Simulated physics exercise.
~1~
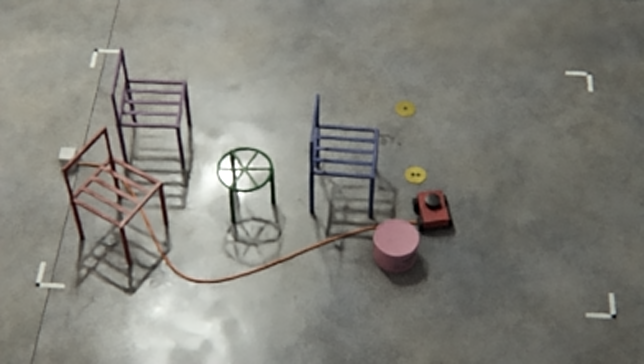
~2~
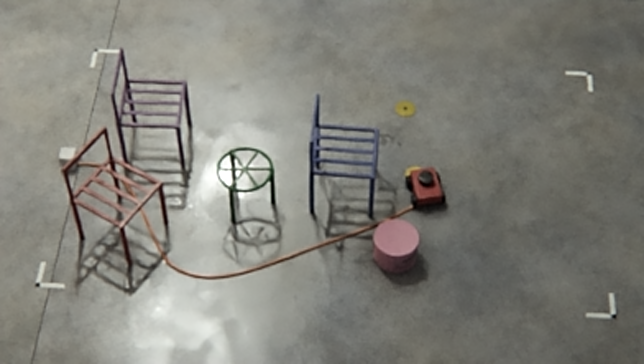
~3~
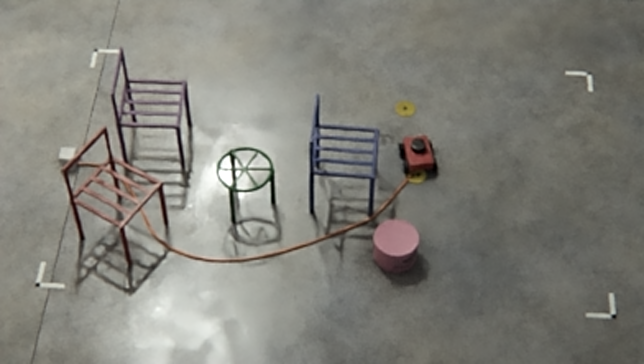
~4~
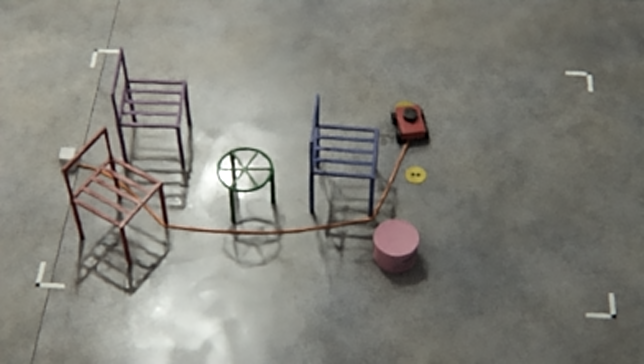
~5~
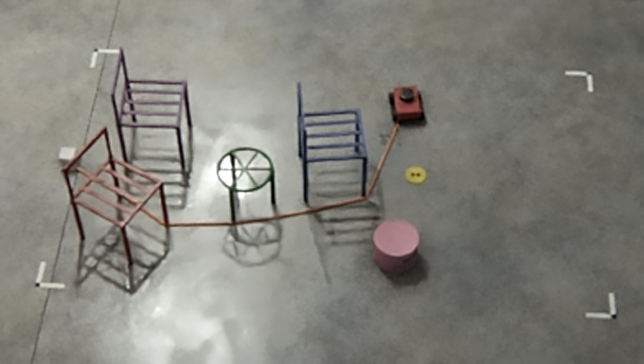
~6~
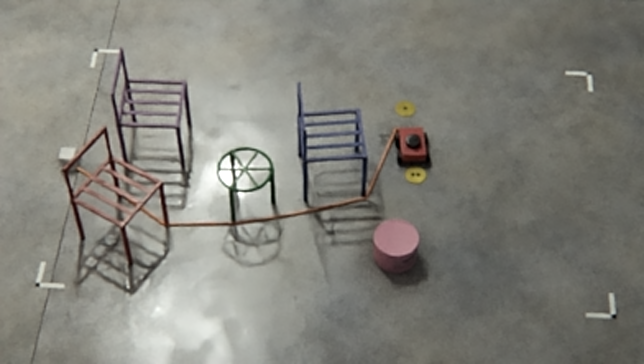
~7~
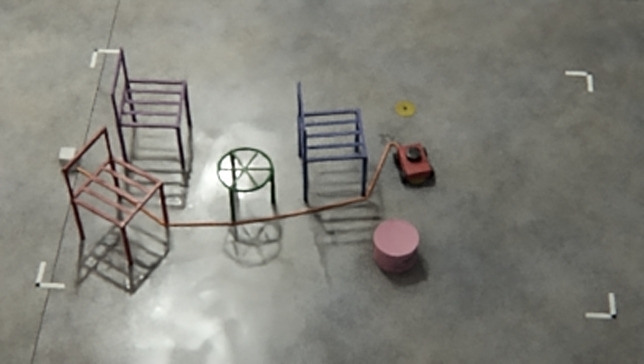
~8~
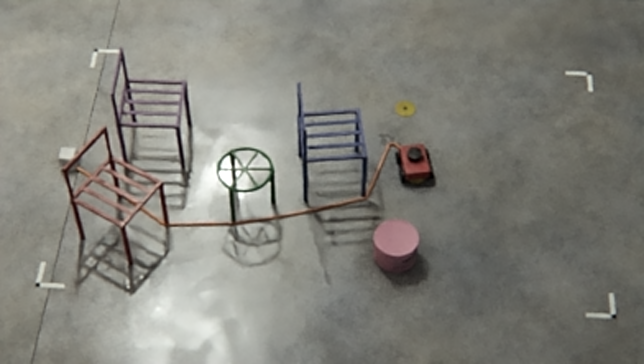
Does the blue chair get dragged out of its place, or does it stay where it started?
The blue chair gets dragged a little way up and to the left as the cord pulls against it, while the purple chair stays in its place.
Three chairs stood near a green stool and a pink bin as a small red cart drove up to the farther yellow mark, its orange cord dragging the blue chair slightly up and left, then came back down and stopped on the other mark.
